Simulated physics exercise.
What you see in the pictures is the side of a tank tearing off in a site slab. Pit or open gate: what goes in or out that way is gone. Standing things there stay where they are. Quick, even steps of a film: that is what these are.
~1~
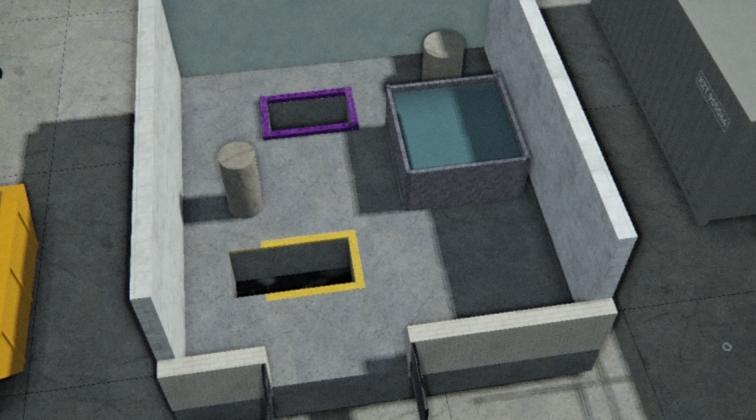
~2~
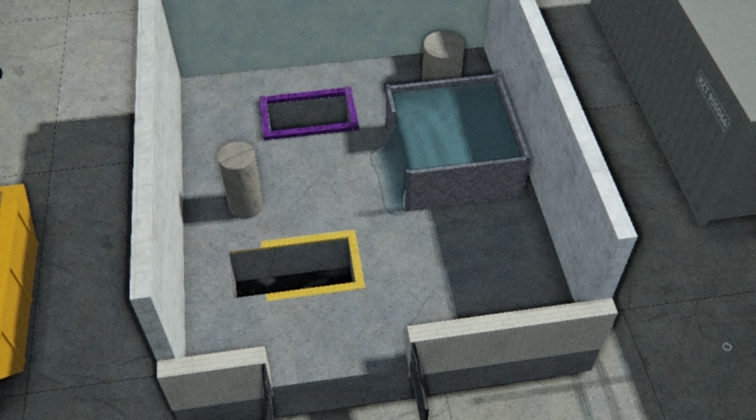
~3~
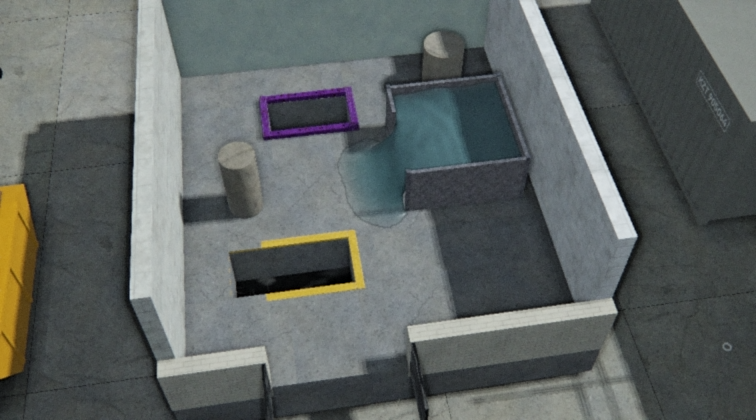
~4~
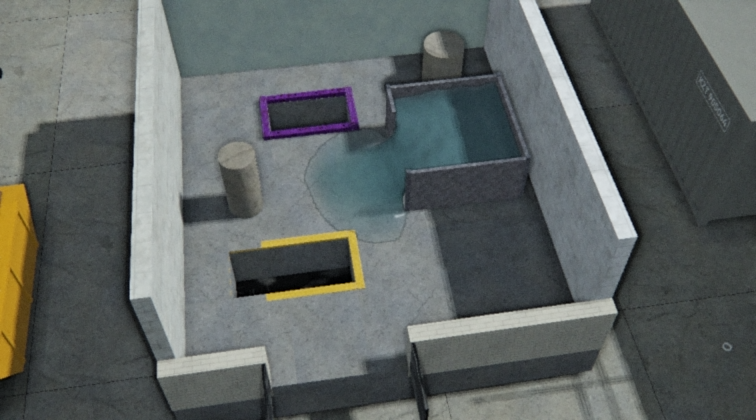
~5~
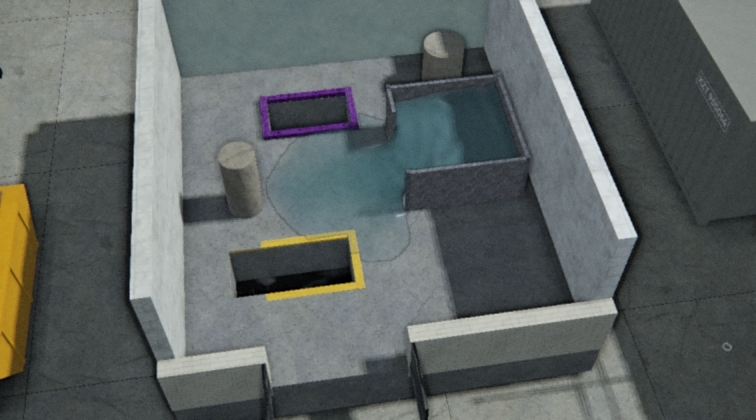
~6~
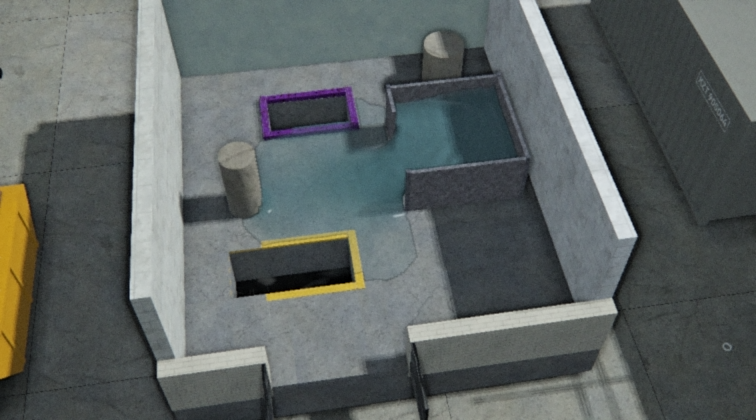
We see a tank of still water in a walled concrete yard; its left side opens and water pours out, spreading leftward across the floor between a purple-edged pit and a yellow-edged pit, reaching a round pillar.
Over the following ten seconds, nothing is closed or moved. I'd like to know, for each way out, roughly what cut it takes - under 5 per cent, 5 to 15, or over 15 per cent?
Result: The gate carries off beneath five per cent; the purple pit carries off beneath five per cent; the yellow pit carries off upward of fifteen per cent.
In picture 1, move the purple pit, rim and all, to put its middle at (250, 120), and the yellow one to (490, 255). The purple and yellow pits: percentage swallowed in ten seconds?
Measured shares in per cent - purple 4, yellow 15.
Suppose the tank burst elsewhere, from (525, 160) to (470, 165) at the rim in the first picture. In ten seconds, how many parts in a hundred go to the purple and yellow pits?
Out of every hundred parts, purple takes 0 and yellow takes 35.
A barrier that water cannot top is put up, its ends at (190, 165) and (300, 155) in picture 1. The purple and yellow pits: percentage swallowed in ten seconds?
Approximate split, purple: 4 in a hundred; yellow: 55 in a hundred.
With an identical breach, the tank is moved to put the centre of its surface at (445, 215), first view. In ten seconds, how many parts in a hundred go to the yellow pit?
Within ten seconds the yellow pit collects 65 percent of the total.
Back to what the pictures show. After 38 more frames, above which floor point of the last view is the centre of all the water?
About (344, 153).
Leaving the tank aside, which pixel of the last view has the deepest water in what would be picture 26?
(182, 84).
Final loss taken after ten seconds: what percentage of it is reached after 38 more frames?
Close to 80 per cent, I'd say.
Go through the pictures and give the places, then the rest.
The first picture shows still water in the tank at (455, 125).
In the second picture, the front is at (381, 150), out from the gap at (402, 165).
In the third picture, the front is at (349, 153), out from the gap at (402, 168).
In the fourth picture, water pours out at (402, 169) and has run to (309, 177).
In the fifth picture, water pours out at (402, 169) and has run to (273, 181).
In the sixth picture, water pours out at (402, 169) and has run to a hidden place.
A moment on, water covers 30 % of the floor; the gate 0 %, the purple pit 0 %, the yellow pit 7 %.
Next, water covers 45 % of the floor; the gate 0 %, the purple pit 1 %, the yellow pit 17 %.
Then, water covers 50 % of the floor; the gate 1 %, the purple pit 1 %, the yellow pit 28 %.
Later, water covers 75 % of the floor; the gate 2 %, the purple pit 1 %, the yellow pit 39 %.
In the end, water covers 85 % of the floor; the gate 3 %, the purple pit 1 %, the yellow pit 46 %.
